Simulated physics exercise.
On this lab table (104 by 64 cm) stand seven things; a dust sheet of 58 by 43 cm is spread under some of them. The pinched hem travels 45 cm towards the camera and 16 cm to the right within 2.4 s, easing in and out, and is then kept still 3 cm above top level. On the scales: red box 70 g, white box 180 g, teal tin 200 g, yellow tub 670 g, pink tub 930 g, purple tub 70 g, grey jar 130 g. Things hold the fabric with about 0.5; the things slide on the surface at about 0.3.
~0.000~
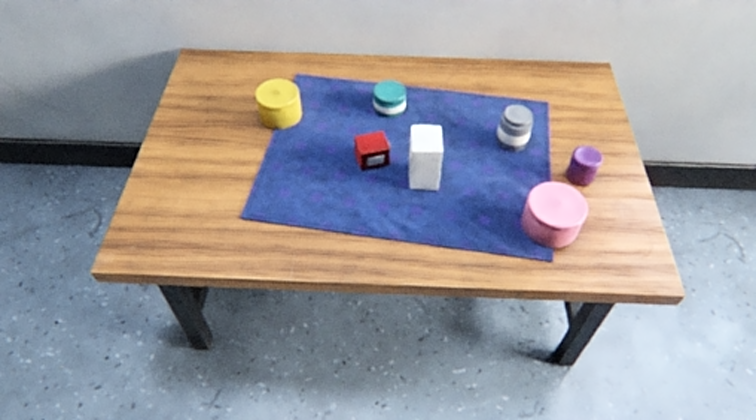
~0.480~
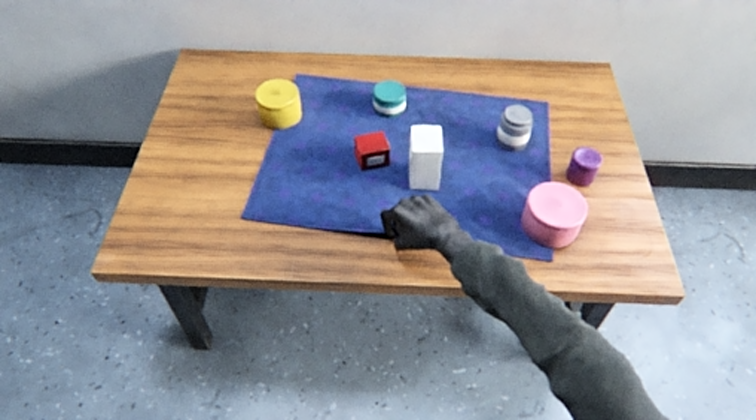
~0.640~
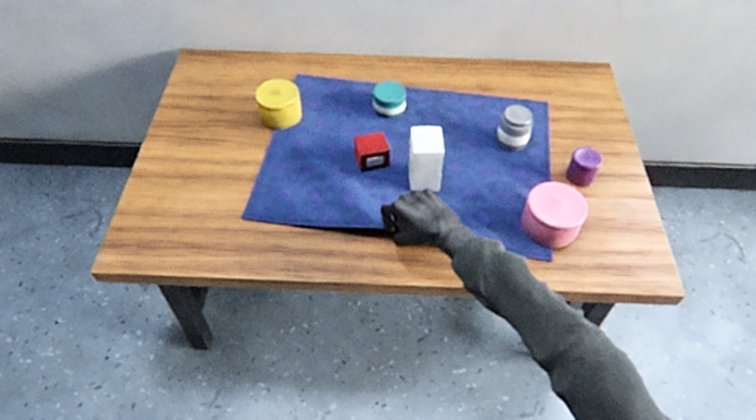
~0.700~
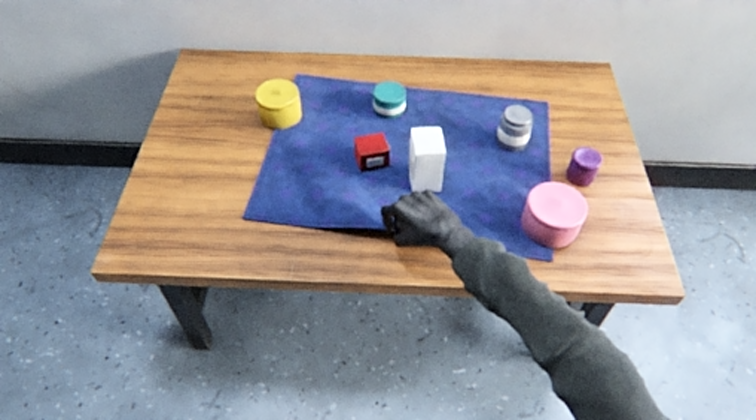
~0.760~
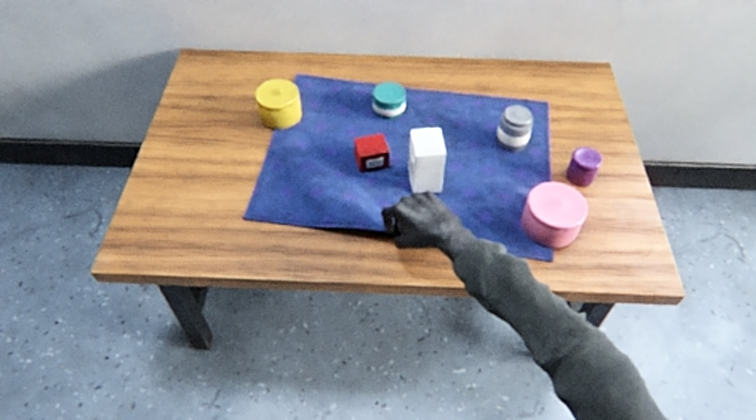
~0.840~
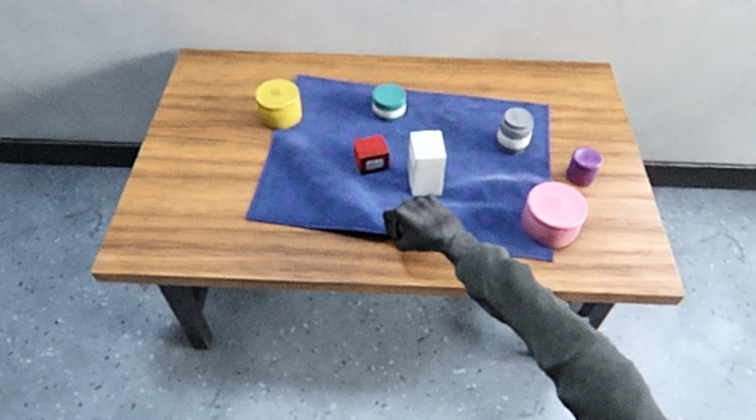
On a lab table, a dark-gloved hand reached in and pinched the front edge of a blue cloth under several tubs and boxes, rumpling it slightly while the things on it barely moved.
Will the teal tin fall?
Verdict: The teal tin falls off.
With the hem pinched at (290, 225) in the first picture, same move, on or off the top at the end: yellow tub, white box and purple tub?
Then: Yellow tub stays on, white box drops off, purple tub stays on.
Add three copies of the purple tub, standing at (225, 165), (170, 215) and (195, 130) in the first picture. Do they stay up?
In that order: Stays up, stays up, stays up.
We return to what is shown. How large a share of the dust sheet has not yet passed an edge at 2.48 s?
Some 25 per cent of it.
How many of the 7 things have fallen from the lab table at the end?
5 of them.
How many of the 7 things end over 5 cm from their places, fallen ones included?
That makes 6.
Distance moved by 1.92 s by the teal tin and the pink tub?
About: Teal tin 30 cm, pink tub 6 cm.
By 1.4 s, 100 % of the dust sheet is still over the top; teal tin 12 cm off its start, red box 12 cm off its start, white box 10 cm off its start.
By 1.9 s, 65 % of the dust sheet is still over the top; teal tin 28 cm off its start, red box 28 cm off its start, grey jar 23 cm off its start.
By 2.5 s, 25 % of the dust sheet is still over the top; teal tin 45 cm off its start at (374, 267), red box over the edge, white box over the edge.
By 3.0 s, 0 % of the dust sheet is still over the top; teal tin over the edge, white box over the edge, grey jar over the edge.
By 4.6 s, 0 % of the dust sheet is still over the top; teal tin over the edge, white box over the edge, grey jar over the edge, red box over the edge.
